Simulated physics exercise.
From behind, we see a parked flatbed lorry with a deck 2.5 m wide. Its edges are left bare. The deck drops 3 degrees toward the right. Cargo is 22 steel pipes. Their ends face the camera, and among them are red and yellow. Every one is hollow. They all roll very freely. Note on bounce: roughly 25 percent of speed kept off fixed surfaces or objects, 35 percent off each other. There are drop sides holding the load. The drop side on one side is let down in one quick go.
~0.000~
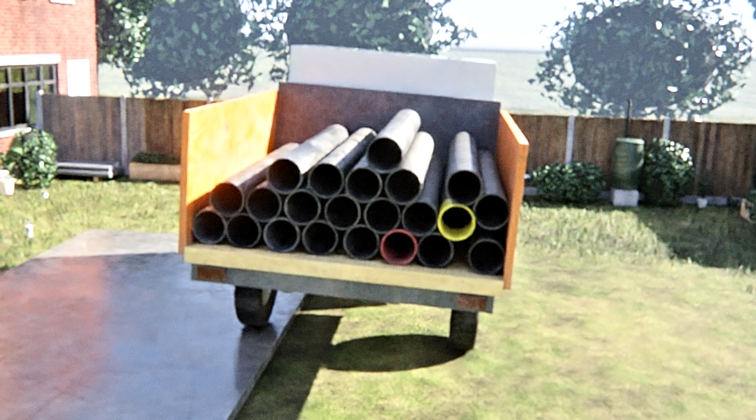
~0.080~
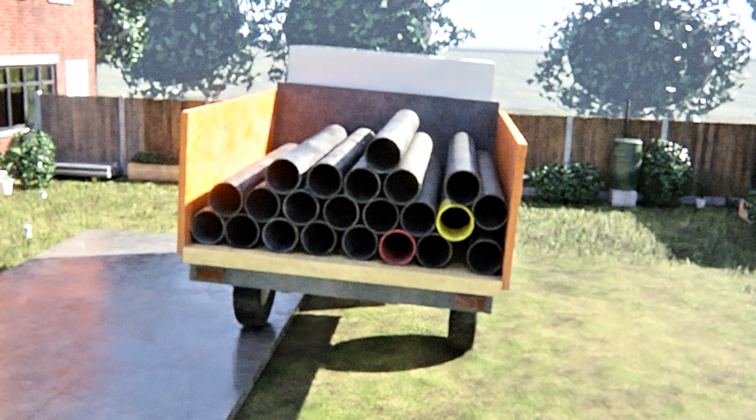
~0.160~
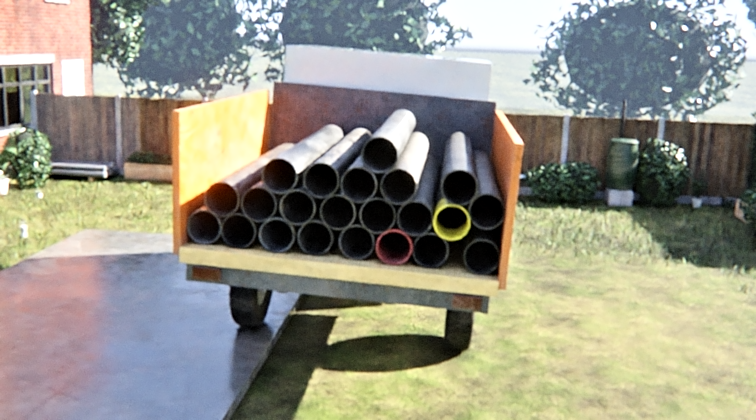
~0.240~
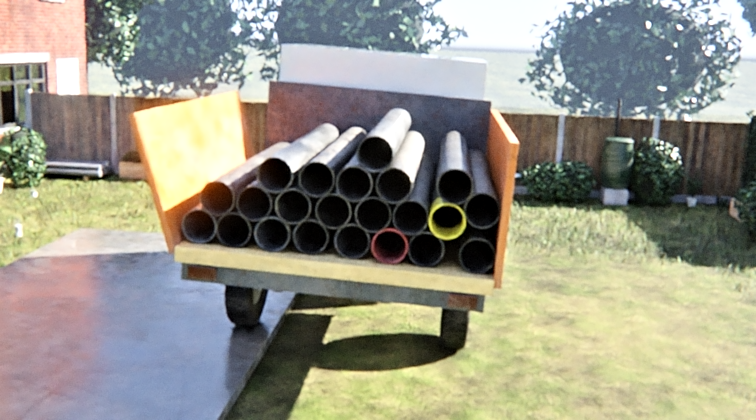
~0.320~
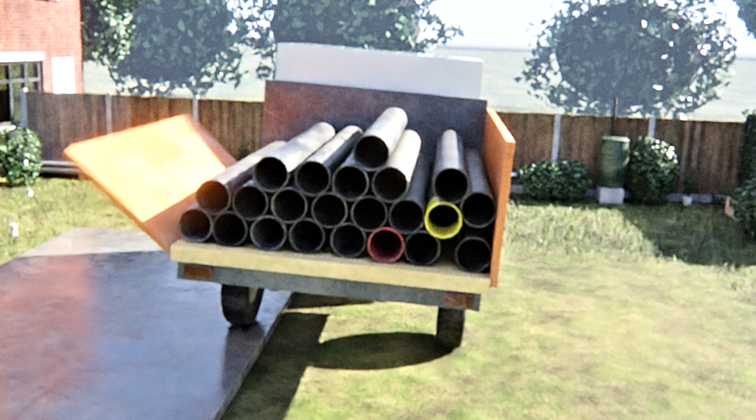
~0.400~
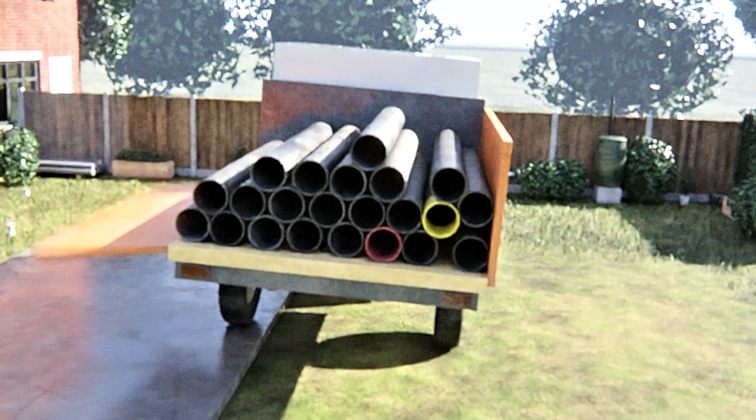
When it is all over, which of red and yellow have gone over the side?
As it turns out, red rides on, while yellow rides on.
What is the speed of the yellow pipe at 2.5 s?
0.0 m/s, give or take.
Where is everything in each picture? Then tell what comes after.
In the first frame, red (399, 247), yellow (457, 223); sides still shut; the deck slopes 3° down to the right; 8 of the 22 make up the bottom layer.
In the second frame, red (398, 248), yellow (455, 223); sides still shut.
In the third frame, red (394, 247), yellow (452, 223); both sides upright.
In the fourth frame, red (390, 246), yellow (447, 222); left board out by 20°, tip at (135, 119).
In the fifth frame, red (386, 245), yellow (443, 221); left board out by 50°, tip at (69, 154).
In the sixth frame, red (383, 245), yellow (441, 220); left board out by 100°, tip at (37, 254).
By 2.5 s, red is on the deck, 80 cm from the right edge; yellow is up on others, 40 cm from the right edge; 2 gone from the deck.
By 5.5 s, red is on the deck, 95 cm from the right edge; yellow is up on others, 40 cm from the right edge; 5 gone from the deck.
Finally (8.9 s), red is on the deck, 100 cm from the right edge; yellow is on the deck, 40 cm from the right edge; 7 gone from the deck.
